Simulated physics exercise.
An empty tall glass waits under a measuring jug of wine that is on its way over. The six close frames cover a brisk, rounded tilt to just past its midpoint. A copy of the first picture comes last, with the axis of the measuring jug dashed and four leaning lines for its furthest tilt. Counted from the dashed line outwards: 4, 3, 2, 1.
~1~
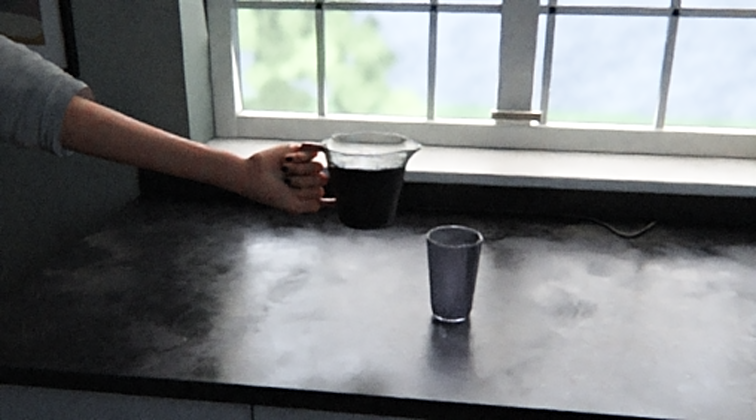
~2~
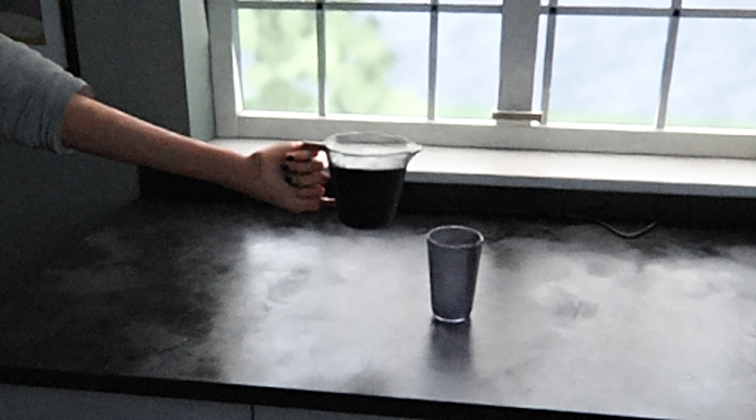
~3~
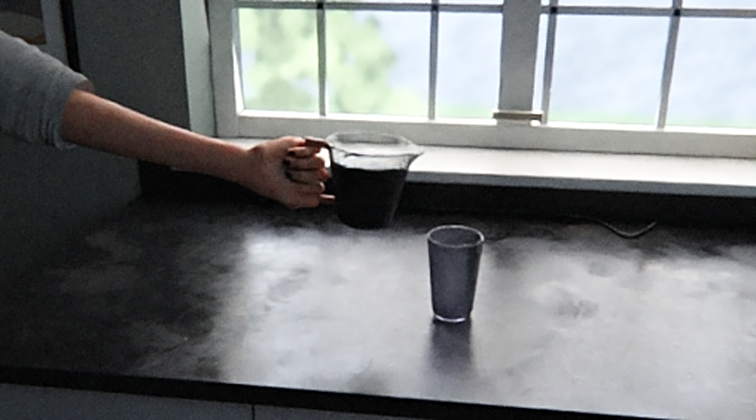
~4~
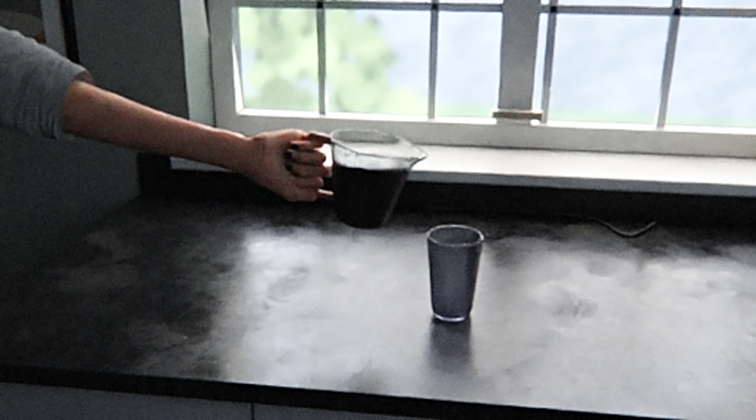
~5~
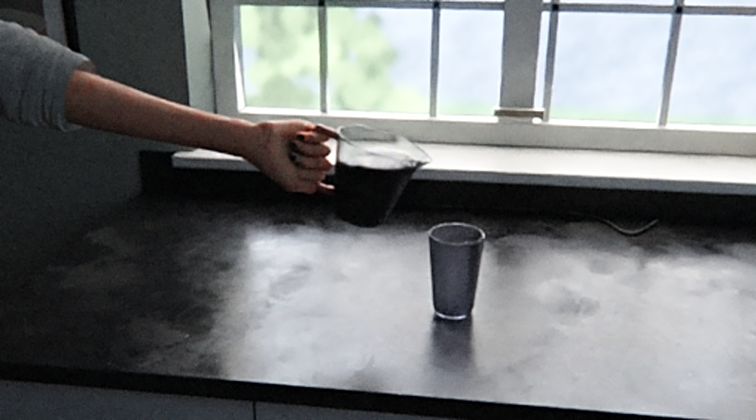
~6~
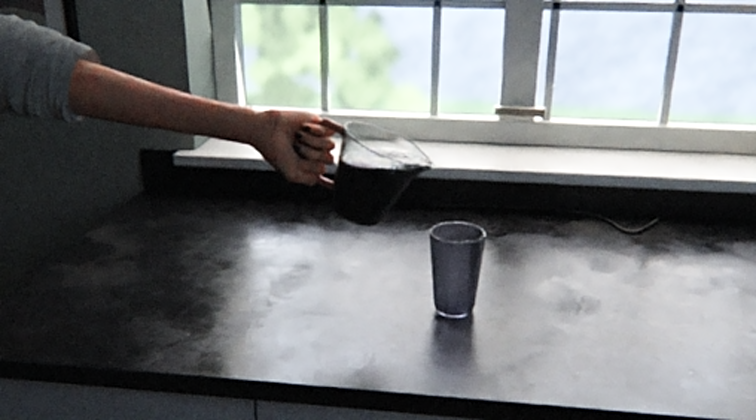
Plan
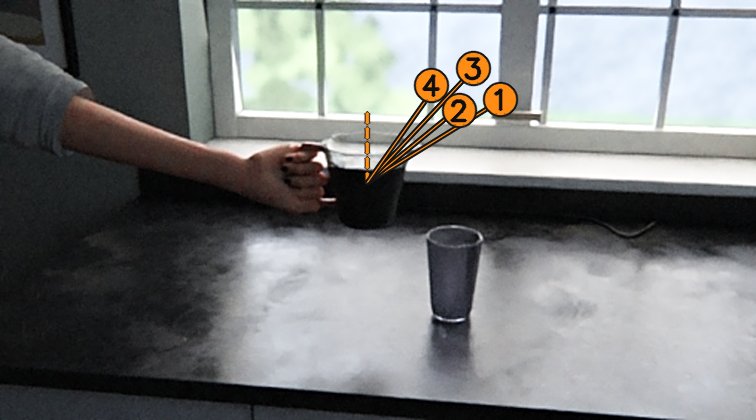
A hand holding a measuring jug of dark liquid gradually tilts it rightward near a tall glass.
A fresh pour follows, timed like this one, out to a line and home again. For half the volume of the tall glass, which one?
2 works best here.
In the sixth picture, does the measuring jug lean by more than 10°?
Yes.
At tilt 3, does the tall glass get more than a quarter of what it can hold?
Yes.
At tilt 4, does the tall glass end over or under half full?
Under.
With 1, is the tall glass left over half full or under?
Over.
On the marked copy, 1 at (486, 109); 2 at (444, 119); 3 at (462, 80); 4 at (424, 101).
Choosing 1, the tall glass ends with about 70 % of what it can hold.
Choosing 2, the tall glass ends with about 52 % of what it can hold.
Choosing 3, the tall glass ends with about 35 % of what it can hold.
Choosing 4, the tall glass ends with about 20 % of what it can hold.
